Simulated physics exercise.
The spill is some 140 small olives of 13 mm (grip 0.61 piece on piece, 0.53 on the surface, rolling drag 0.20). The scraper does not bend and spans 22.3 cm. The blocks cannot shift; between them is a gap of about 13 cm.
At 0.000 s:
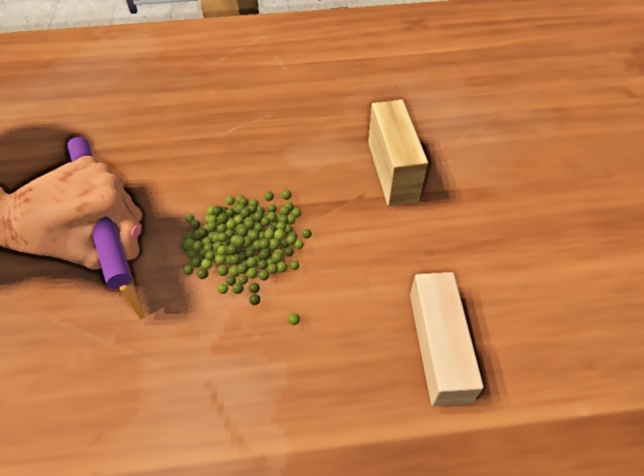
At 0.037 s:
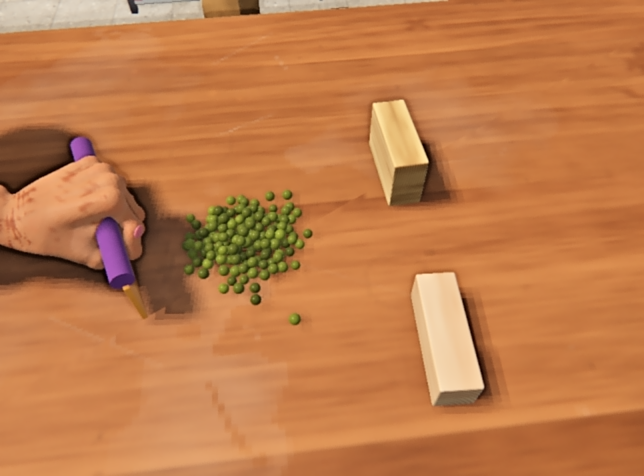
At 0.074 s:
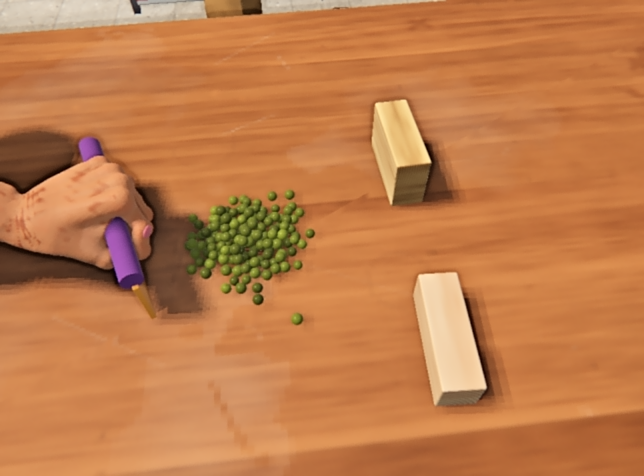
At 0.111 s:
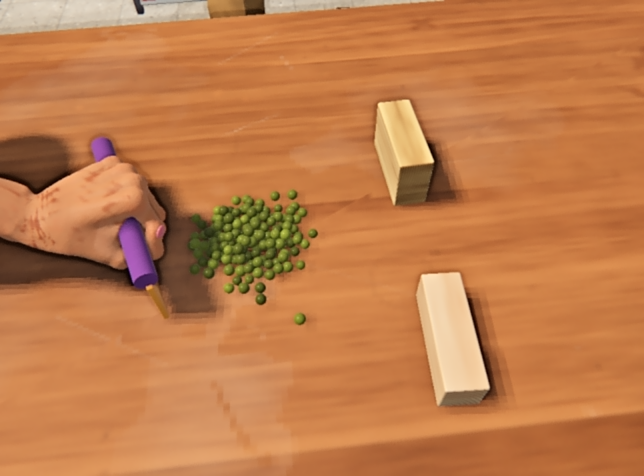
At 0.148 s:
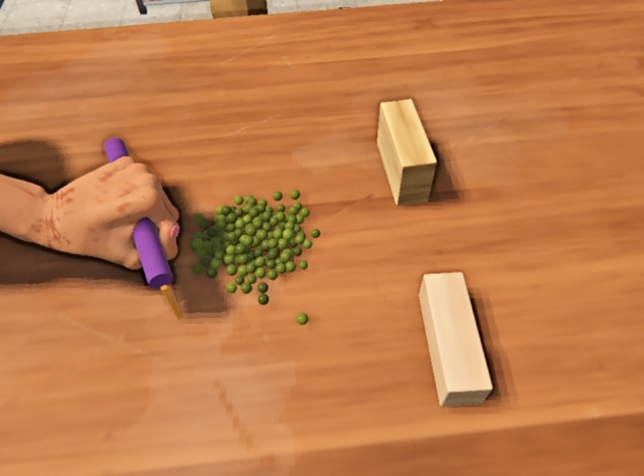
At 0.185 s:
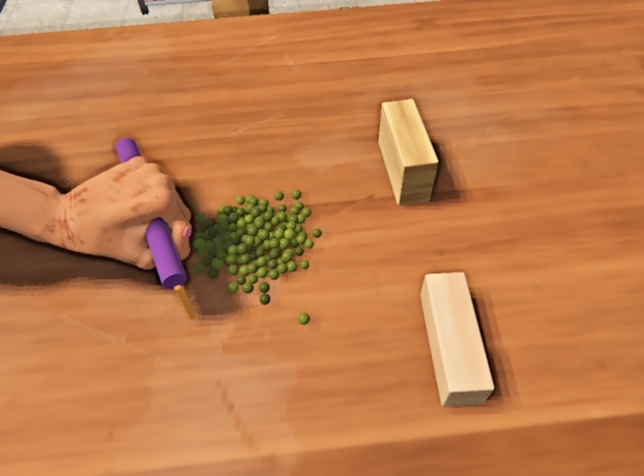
On a wooden table, a hand gripping a purple-handled tool slid a short way right, up to the near edge of a loose pile of small green balls, while two wooden blocks sat still.
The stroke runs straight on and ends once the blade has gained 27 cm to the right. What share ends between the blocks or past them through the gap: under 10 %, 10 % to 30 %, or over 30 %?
Through: Little.
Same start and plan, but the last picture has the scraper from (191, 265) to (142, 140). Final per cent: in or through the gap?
Through 0.
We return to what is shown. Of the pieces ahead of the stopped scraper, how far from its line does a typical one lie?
Some 3 cm.
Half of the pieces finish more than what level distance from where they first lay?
Some 16 cm.
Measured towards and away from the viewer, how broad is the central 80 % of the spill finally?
Some 16 cm.
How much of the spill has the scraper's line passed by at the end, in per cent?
About 5 per cent.
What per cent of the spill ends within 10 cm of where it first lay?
About 5 per cent.
After 0.51 s, scraper 15 cm from its start, spill 14 cm wide; held up before the blocks 100 %.
Then, at 0.84 s, scraper 26 cm from its start, spill 19 cm wide; held up before the blocks 100 %.
After 1.12 s, scraper 27 cm from its start, spill 18 cm wide; in or through the gap 5 %, held up before the blocks 95 %.
At rest (1.3 s), in or through the gap 5 %, round the near block 0 %, round the far block 0 %, held up before the blocks 95 %.
